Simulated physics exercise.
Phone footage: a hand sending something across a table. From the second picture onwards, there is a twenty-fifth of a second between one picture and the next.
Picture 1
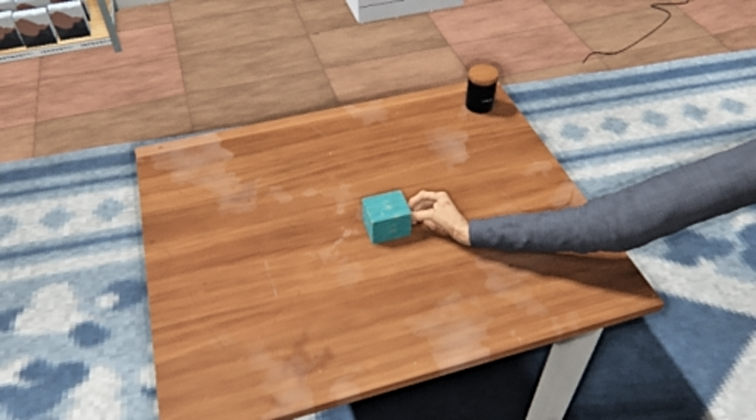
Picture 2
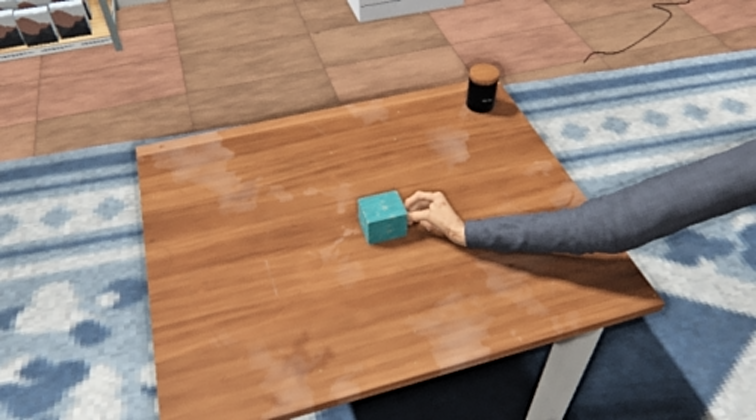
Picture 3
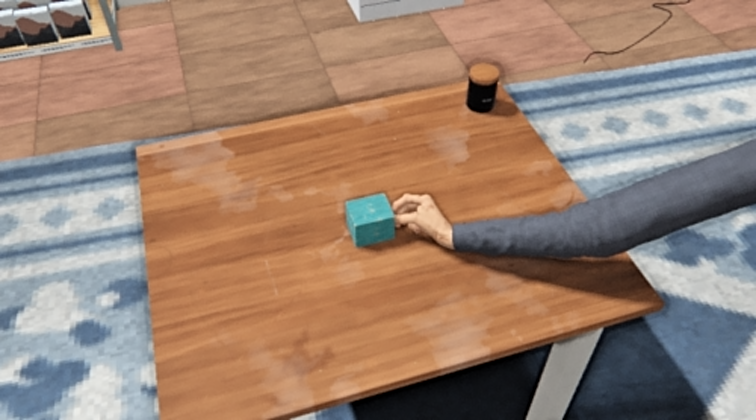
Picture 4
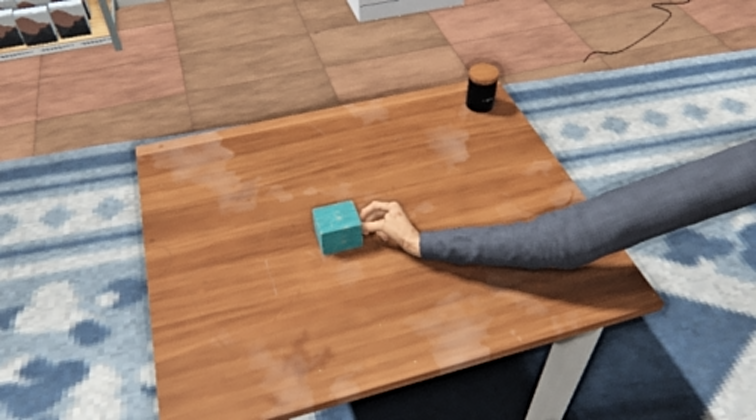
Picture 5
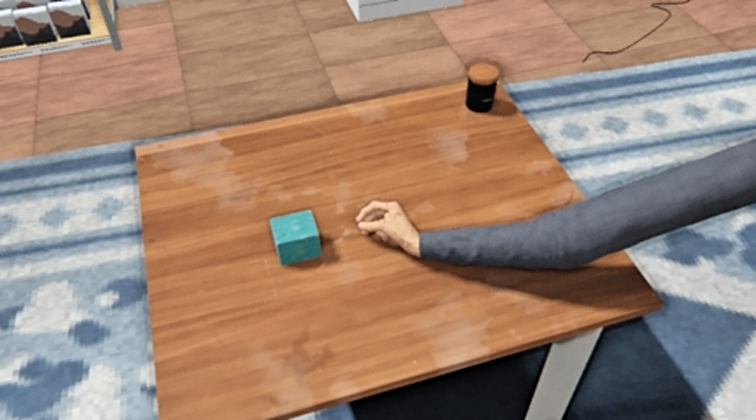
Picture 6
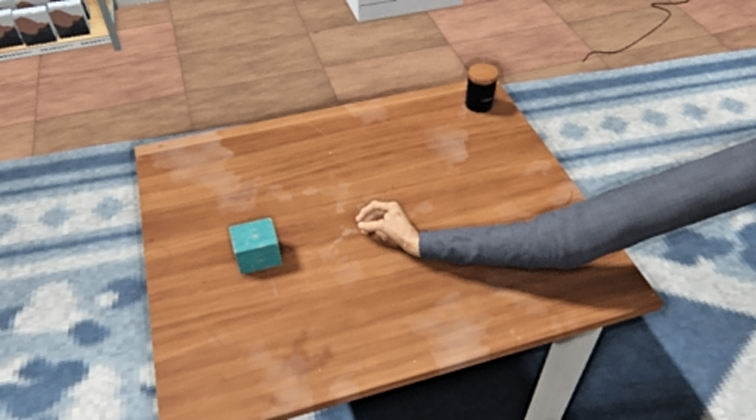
At the start, a hand in a grey sleeve rests against a turquoise block near the middle of a wooden table. The hand pushes the block to the left, slowly and then faster. The hand then stays in place while the block slides on alone, farther left and slightly toward the viewer.
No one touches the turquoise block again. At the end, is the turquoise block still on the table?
Most likely it gets off the table.
Then, 0.10 s past the last view, turquoise block displaced well along near (163, 269).
Then, 0.30 s past the last view, turquoise block now off the table.
Then, 0.50 s past the last view, things are still on the move.
Then, 0.70 s past the last view, as before.
Finally, off the table, turquoise block.
